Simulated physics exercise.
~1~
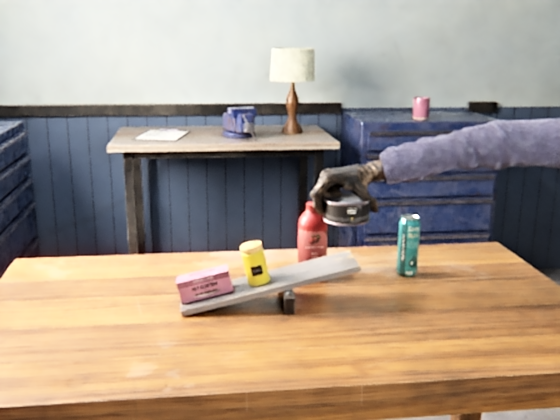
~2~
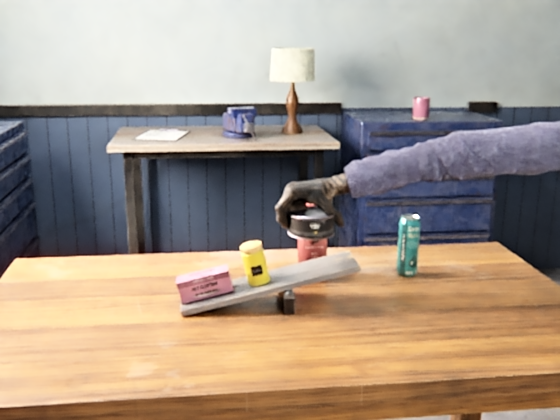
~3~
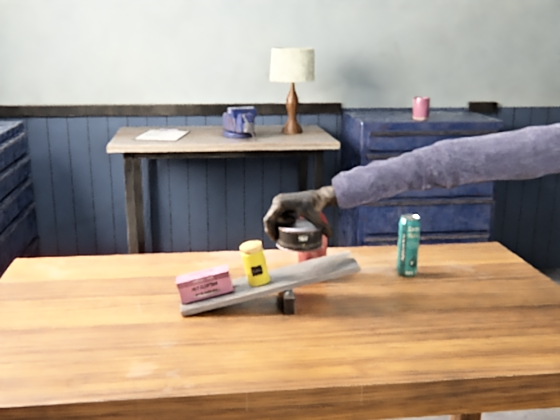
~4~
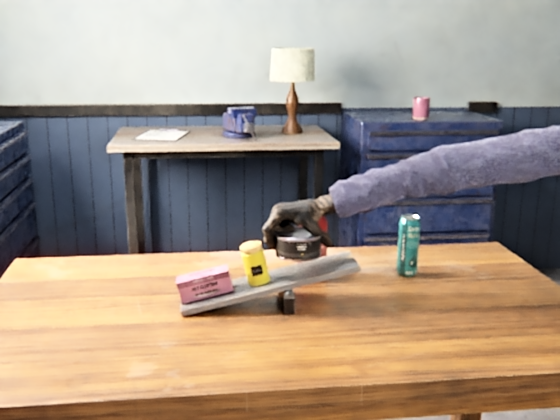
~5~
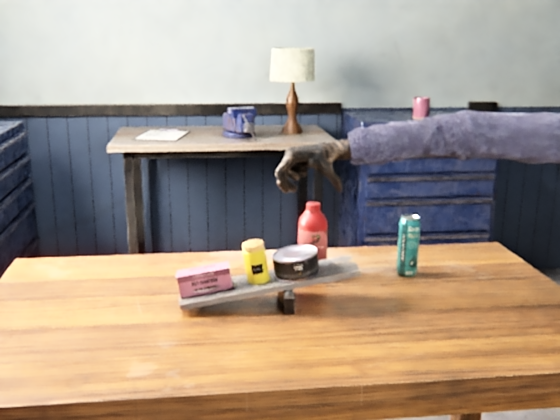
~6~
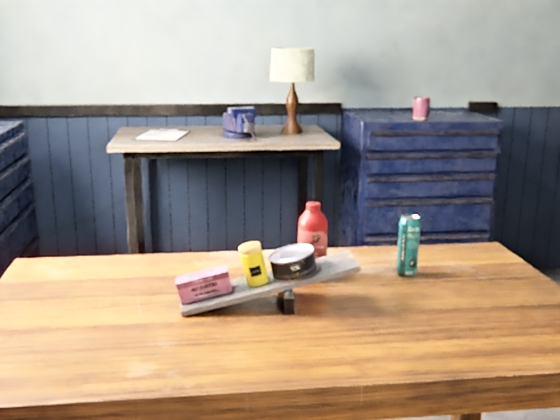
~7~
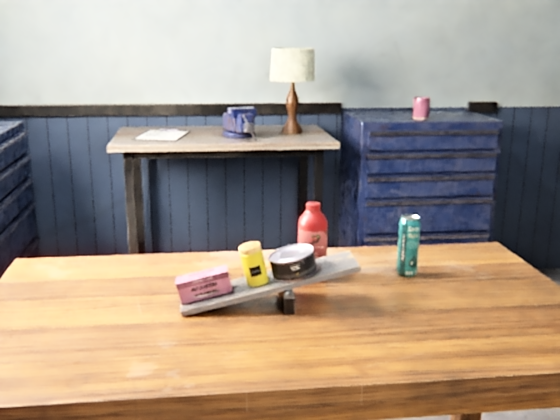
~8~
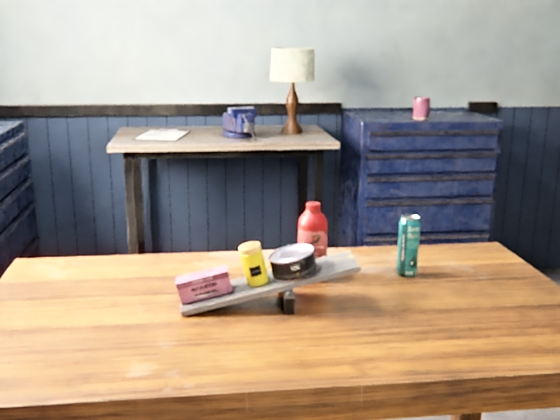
On a wooden table in a blue-panelled room, a gloved hand lowers a black tub onto a tilted plank beside a yellow shaker and pink packet, then lets go and withdraws. The plank rocks slightly but settles with its left end still low, everything staying on it.
